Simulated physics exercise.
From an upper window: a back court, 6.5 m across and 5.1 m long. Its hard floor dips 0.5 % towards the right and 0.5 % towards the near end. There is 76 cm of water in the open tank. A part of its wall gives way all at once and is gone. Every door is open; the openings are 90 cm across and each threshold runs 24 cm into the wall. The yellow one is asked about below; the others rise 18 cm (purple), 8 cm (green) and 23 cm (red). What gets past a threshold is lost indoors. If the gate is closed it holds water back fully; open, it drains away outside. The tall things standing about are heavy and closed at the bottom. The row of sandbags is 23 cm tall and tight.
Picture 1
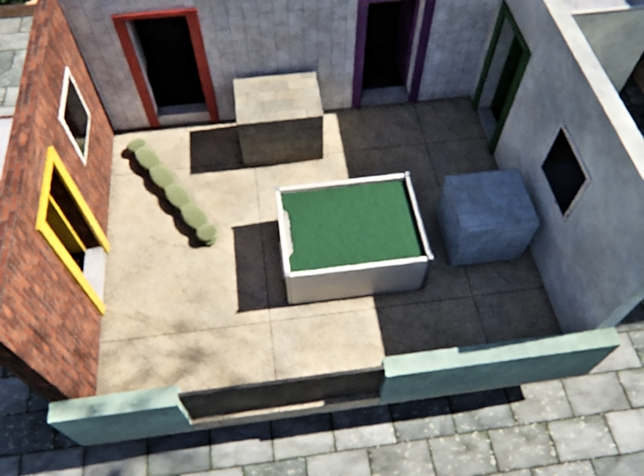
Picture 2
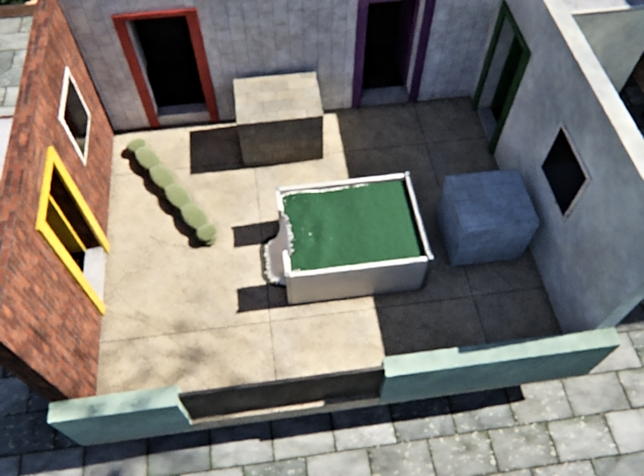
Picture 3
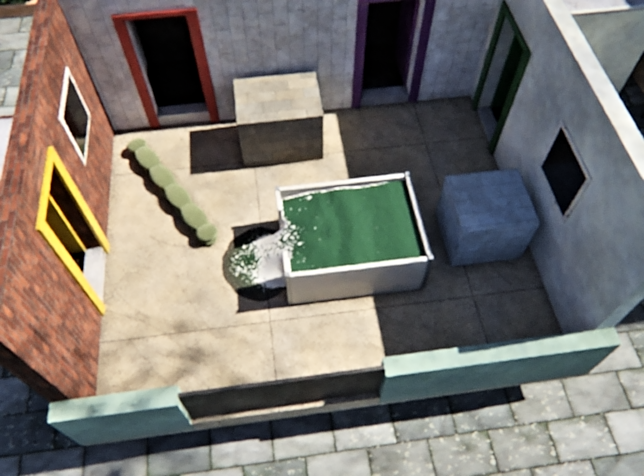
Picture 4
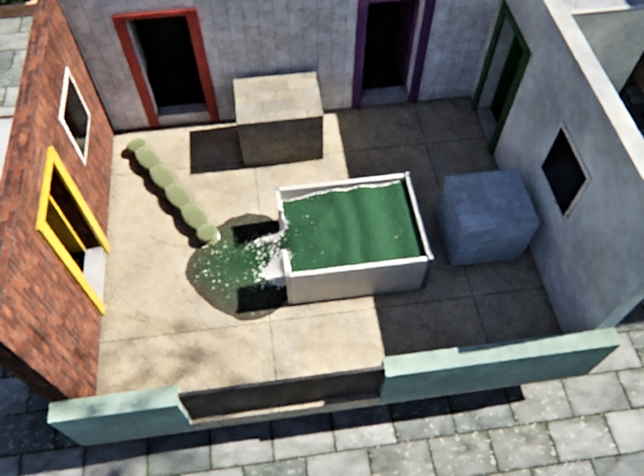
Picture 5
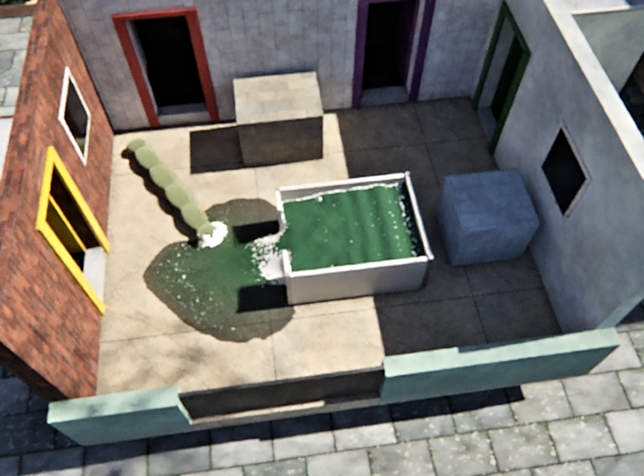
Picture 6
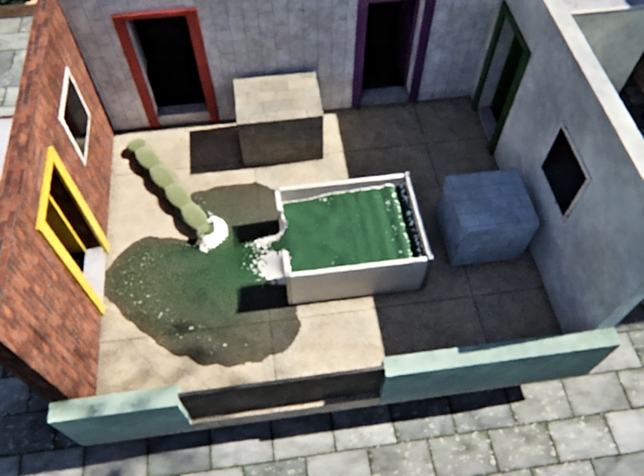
Green water pours from a gap in the left side of a white-walled open tank and spreads leftward across the pale court floor, foaming around the near end of a row of round bushes and widening close to the yellow-framed opening.
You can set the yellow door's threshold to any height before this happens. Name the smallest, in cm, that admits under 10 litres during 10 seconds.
It would have to be roughly 28 cm high.
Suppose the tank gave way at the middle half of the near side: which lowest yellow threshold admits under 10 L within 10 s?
About 10.0 cm.
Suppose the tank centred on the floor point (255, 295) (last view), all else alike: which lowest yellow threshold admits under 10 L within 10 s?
Then roughly 35 cm.
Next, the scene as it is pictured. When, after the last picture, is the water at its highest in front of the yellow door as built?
Near 1.0 s.
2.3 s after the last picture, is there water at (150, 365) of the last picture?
It is wet.
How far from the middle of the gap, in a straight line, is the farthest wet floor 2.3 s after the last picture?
Roughly 4.0 m.
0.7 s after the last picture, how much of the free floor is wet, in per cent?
Near 35 per cent is wet.
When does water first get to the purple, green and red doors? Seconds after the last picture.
Purple 3.0 s, green 6.5 s, red 0.9 s.
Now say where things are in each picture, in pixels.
In the first frame, still water, 76 cm deep, in the open tank at (351, 225); the yellow door at (81, 244) is dry.
In the second frame, the front is at (267, 276), 0.3 m from the gap at (286, 250); 0.2 m2 of floor is wet, 76 cm left at the back.
In the third frame, the front is at (231, 277), 0.9 m from the gap at (287, 251); 0.8 m2 of floor is wet, 76 cm left at the back.
In the fourth frame, the gap is at (287, 251), the front 1.5 m out at (190, 274); the back of the open tank holds 75 cm.
In the fifth frame, water pours out at (287, 251) and has run 2.1 m, to (150, 279); about 5 cm deep outside, 69 cm at the back.
In the sixth frame, the front is at (109, 284), 2.7 m from the gap at (287, 251); 4.8 m2 of floor is wet, 63 cm left at the back; 0.1 m in a straight line remain to the yellow door at (81, 244).
Then, 0.7 s after the last picture water covers 35 % of the floor, deepest (34 cm) near (274, 265); 29 cm at the yellow door, 8 litres in over its 19 cm threshold.
Then, 2.3 s after the last picture water covers 40 % of the floor, deepest (24 cm) near (96, 418); 20 cm at the yellow door, 61 litres in over its 19 cm threshold.
Then, 9.3 s after the last picture water covers 90 % of the floor, deepest (14 cm) near (528, 276); 9 cm at the yellow door, 69 litres in over its 19 cm threshold.
At the yellow door as built, the water peaked near 30 cm, 1.1 s after the last picture.
With a threshold of 23 cm, 33 litres would have come in within the 10 s; with 31 cm, 2 litres. So under 10 litres takes about 28 cm.
